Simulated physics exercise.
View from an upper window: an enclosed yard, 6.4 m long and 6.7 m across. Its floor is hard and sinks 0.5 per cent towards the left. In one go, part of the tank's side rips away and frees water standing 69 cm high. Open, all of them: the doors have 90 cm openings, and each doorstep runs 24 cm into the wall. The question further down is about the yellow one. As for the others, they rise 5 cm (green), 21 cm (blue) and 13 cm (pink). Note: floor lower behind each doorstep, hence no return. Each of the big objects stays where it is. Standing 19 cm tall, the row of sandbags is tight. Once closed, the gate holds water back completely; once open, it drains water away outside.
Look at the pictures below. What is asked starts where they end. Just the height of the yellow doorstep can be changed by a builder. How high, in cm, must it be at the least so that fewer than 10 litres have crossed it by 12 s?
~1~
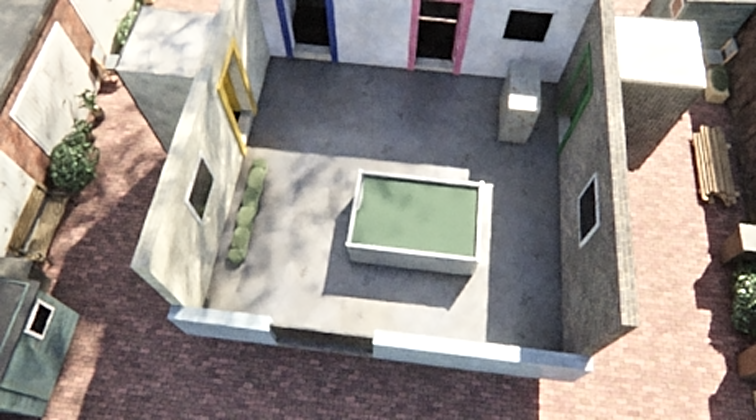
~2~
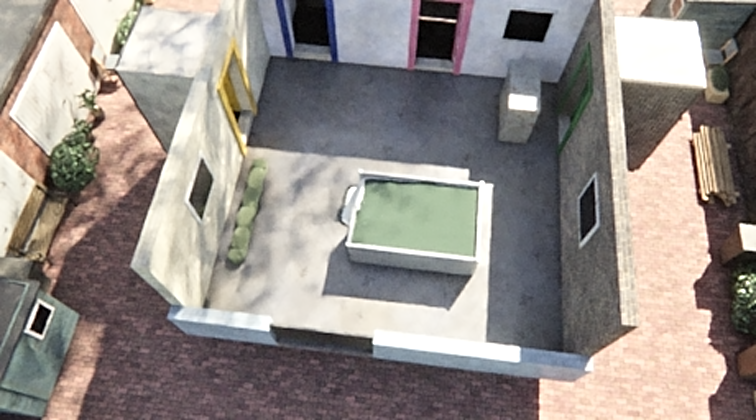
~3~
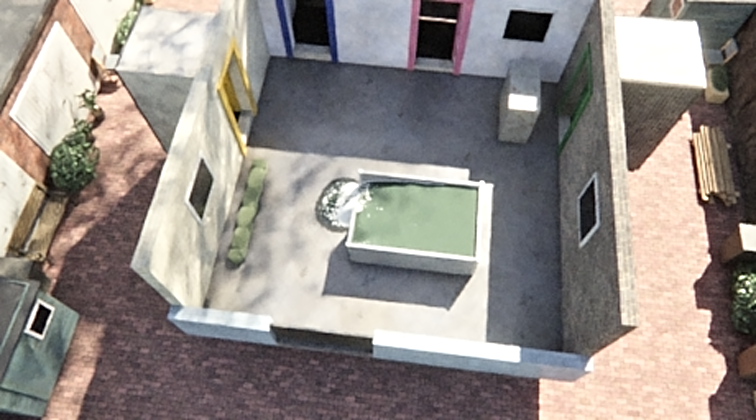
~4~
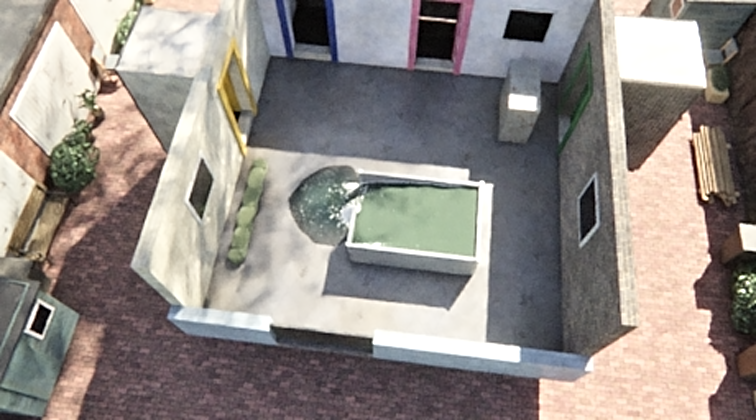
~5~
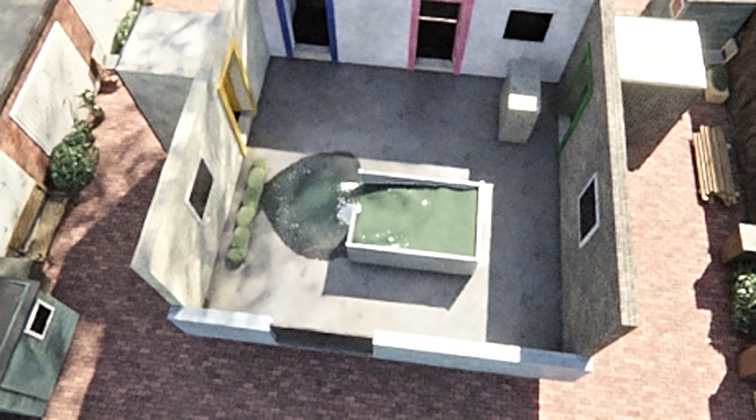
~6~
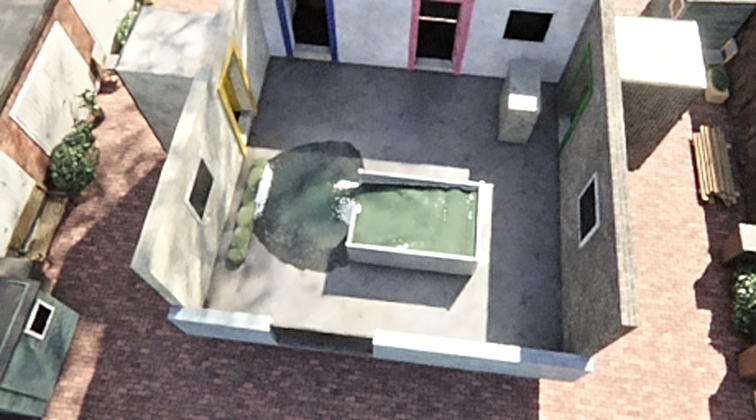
At least roughly 18 cm high.
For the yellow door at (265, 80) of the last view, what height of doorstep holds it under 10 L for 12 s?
It needs roughly 16 cm.
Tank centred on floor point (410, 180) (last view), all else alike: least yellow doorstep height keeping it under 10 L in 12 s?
Roughly 28 cm is needed.
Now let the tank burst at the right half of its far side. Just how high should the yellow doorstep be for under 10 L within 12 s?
The answer is some 8.5 cm.
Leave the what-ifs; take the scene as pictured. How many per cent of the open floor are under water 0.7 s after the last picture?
I'd estimate about 20 percent.
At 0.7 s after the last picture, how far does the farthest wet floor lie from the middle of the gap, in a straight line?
3.6 metres.
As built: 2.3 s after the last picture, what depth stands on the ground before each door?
Centimetres: Yellow = 14, green = 0, blue = 17, pink = 0.
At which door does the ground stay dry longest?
Answer: Green.
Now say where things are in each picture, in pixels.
In the first frame, the tank at (417, 216) is whole and still, 69 cm deep; the yellow door at (240, 105) is dry.
In the second frame, the front is at (341, 217), 0.4 m from the gap at (360, 201); 0.2 m2 of floor is wet, 69 cm left at the back.
In the third frame, the gap is at (360, 202), the front 0.8 m out at (320, 215); the back of the tank holds 69 cm.
In the fourth frame, the gap is at (360, 203), the front 1.4 m out at (294, 201); the back of the tank holds 69 cm.
In the fifth frame, the gap is at (360, 203), the front 2.0 m out at (266, 195); the back of the tank holds 69 cm.
In the sixth frame, the front is at (257, 193), 2.1 m from the gap at (360, 202); 4.2 m2 of floor is wet, 66 cm left at the back; 0.9 m in a straight line remain to the yellow door at (240, 105).
Then, 0.7 s after the last picture water covers 20 % of the floor, deepest (39 cm) near (355, 205); 19 cm at the yellow door, 0 litres in over its 19 cm doorstep.
Then, 2.3 s after the last picture water covers 35 % of the floor, deepest (31 cm) near (285, 59); 14 cm at the yellow door, 6 litres in over its 19 cm doorstep.
Then, 11.3 s after the last picture water covers 95 % of the floor, deepest (9 cm) near (452, 350); 8 cm at the yellow door, 6 litres in over its 19 cm doorstep.
At the yellow door as built, the water peaked near 22 cm, 0.9 s after the last picture.
With a doorstep of 16 cm, 17 litres would have come in within the 12 s; with 21.5 cm, 1 litre. So under 10 litres takes about 18 cm.
